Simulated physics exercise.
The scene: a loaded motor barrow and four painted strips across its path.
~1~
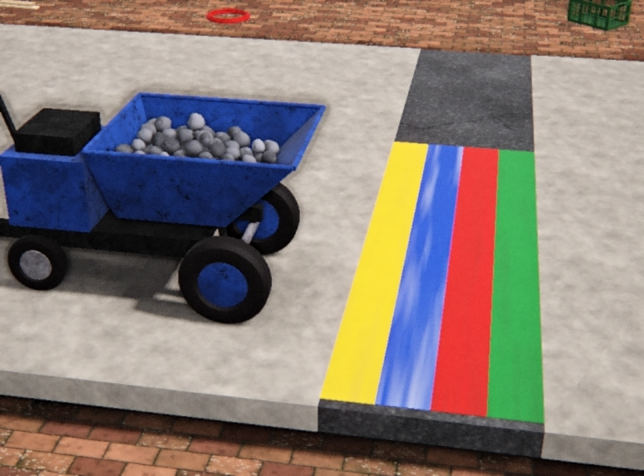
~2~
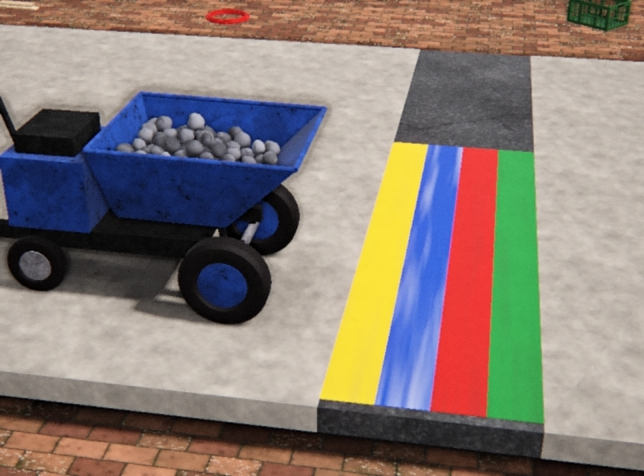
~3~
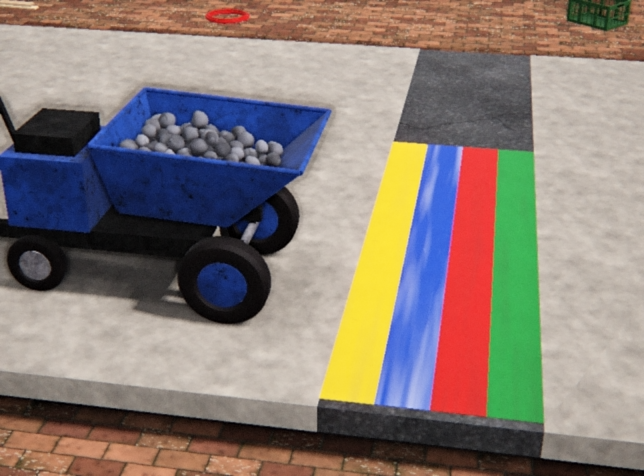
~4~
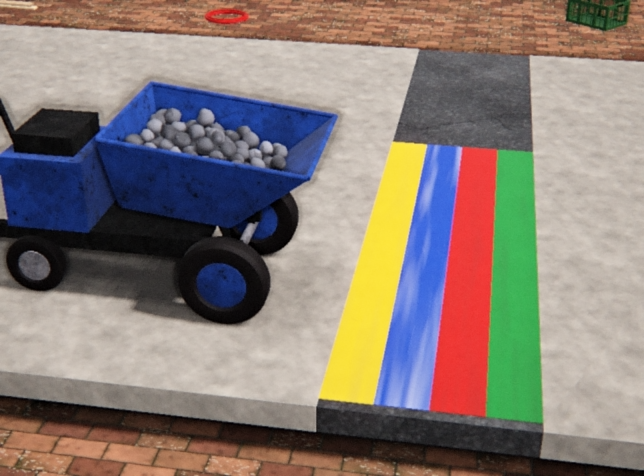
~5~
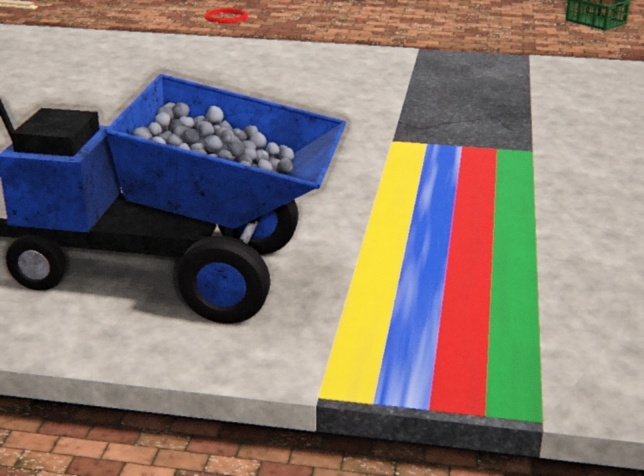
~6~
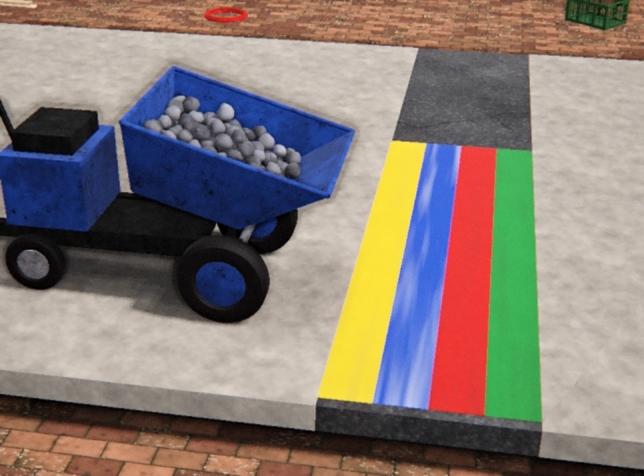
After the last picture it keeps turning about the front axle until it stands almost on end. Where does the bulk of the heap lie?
Most lies over the blue band.
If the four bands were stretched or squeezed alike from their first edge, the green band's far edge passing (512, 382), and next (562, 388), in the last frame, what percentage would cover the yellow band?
Near 0 % and 10 %.
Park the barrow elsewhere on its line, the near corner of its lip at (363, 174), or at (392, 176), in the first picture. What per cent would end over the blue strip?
Near 0 % and 0 %.
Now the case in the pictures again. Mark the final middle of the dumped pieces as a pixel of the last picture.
Roughly at (444, 298).
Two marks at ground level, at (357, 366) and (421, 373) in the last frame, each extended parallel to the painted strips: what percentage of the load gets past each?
Near 70 % and 40 %.
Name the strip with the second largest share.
Next in line is that red strip.
Soon, skip tipped steeply; all in the skip.
A while on, skip tipped right over; about two thirds in the skip; a stray few over the yellow strip; about a quarter over the blue strip; a small part over the red strip.
Towards the end, skip tipped right over; about a third in the skip; a stray few over the yellow strip; about a third over the blue strip; about a quarter over the red strip; a small part over the green strip; a small part off the paint.
Finally, skip tipped right over; about a third in the skip; a stray few over the yellow strip; about a third over the blue strip; about a quarter over the red strip; a small part over the green strip; a small part off the paint.
